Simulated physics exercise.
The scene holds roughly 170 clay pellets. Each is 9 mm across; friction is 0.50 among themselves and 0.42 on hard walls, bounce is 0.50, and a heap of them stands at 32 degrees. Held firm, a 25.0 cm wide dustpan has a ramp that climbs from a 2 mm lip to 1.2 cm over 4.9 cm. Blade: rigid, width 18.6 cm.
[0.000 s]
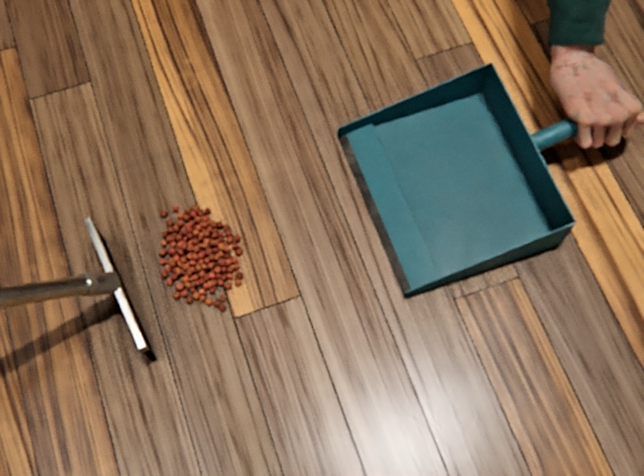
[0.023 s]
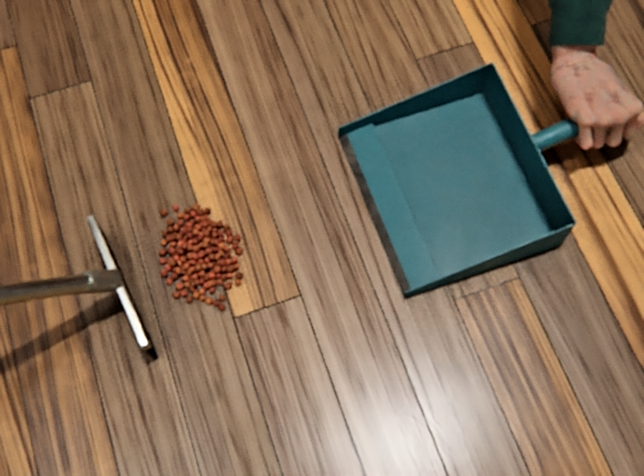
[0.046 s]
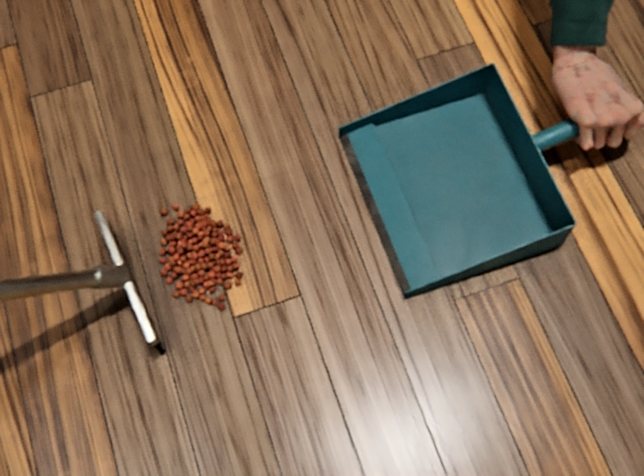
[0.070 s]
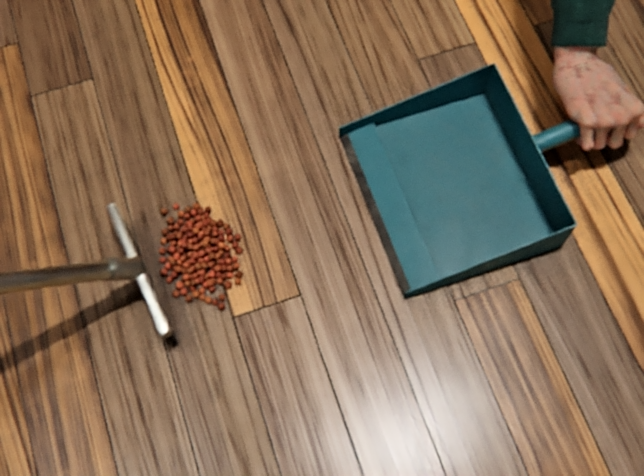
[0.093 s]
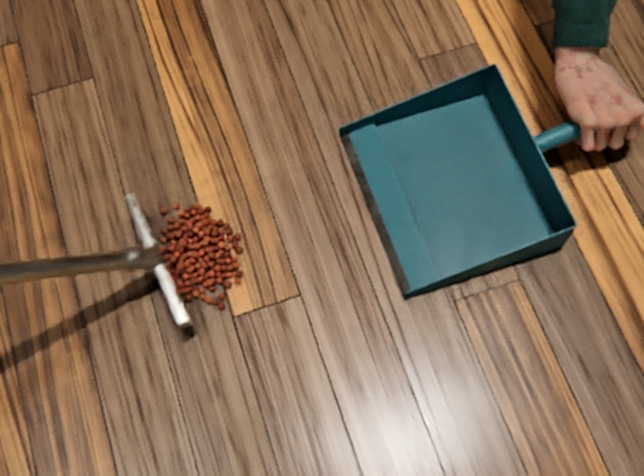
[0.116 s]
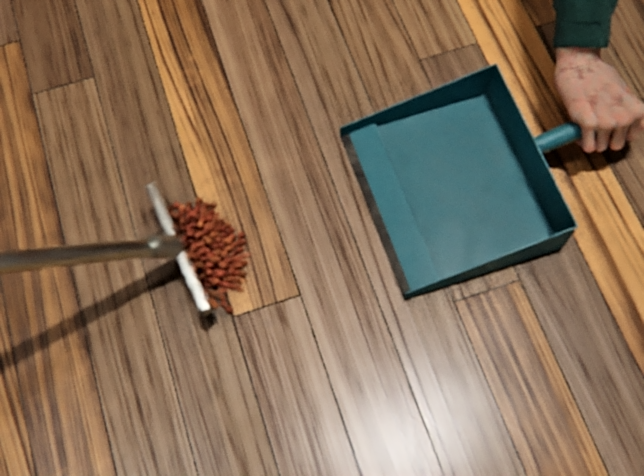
A hand in a dark green sleeve holds a teal dustpan still at the upper right of a brown wood-plank floor, seen from above at a slant by a fixed camera. Left of the pan sits a small heap of reddish-brown pellets, with a pale, narrow blade on a metal handle further left. The blade slides rightward, slowly then faster, meets the heap and shoves the pellets slightly right.
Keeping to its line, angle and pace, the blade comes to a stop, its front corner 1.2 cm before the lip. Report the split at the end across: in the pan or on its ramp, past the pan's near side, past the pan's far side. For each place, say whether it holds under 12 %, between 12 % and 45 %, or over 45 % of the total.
At the end, pan: I predict a major share of the load, near side: I predict a minor share of the load, far side: I predict a mid-range share of the load.
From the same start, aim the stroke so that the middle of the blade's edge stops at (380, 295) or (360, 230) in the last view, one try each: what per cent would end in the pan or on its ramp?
Close to 35 and 55 in a hundred, in that order.
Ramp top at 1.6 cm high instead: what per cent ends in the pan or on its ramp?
Roughly 50 per cent.
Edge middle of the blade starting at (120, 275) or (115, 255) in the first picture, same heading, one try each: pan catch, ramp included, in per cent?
About 50 and 40 per cent.
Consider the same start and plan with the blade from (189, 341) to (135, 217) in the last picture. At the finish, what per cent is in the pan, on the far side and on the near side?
You'd see pan at 30, far at 5 and near at 0.
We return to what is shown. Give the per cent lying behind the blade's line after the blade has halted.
Roughly 5 in a hundred.
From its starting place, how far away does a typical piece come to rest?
About 30 cm.
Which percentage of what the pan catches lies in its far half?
Share: Approx. 80 %.
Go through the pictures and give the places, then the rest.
The first frame shows blade from (144, 348) to (91, 225), moved 0.0 cm, 0 of the pieces shifted so far; middle of the pieces at (203, 253); pan at (459, 184).
The second frame shows blade from (146, 345) to (93, 223), moved 0.3 cm, 0 of the pieces shifted so far; middle of the pieces at (203, 253).
The third frame shows blade from (153, 341) to (101, 218), moved 1.4 cm, 0 of the pieces shifted so far; middle of the pieces at (203, 252).
The fourth frame shows blade from (166, 333) to (114, 211), moved 3.2 cm, 0 of the pieces shifted so far; middle of the pieces at (203, 252).
The fifth frame shows blade from (184, 322) to (131, 201), moved 5.6 cm, 8 of the pieces shifted so far; middle of the pieces at (203, 251).
The sixth frame shows blade from (206, 310) to (152, 190), moved 8.5 cm, 160 of the pieces shifted so far; middle of the pieces at (211, 248); pan at (461, 186). The blade's pace is about 1.29 m/s, heading 11 degrees away from the viewer's side.
After 0.22 s, middle of the blade 12 cm from the lip; 0 % over the lip, far side 10 %, near side 0 %.
After 0.29 s, middle of the blade 4 cm from the lip; 10 % over the lip, far side 20 %, near side 0 %.
After 0.49 s, middle of the blade 2 cm from the lip; 60 % over the lip, far side 20 %, near side 5 %.
In the end, at 1.3 s, pan 55 %, near side 5 %, far side 20 %, in front of the lip or behind the blade 25 %.
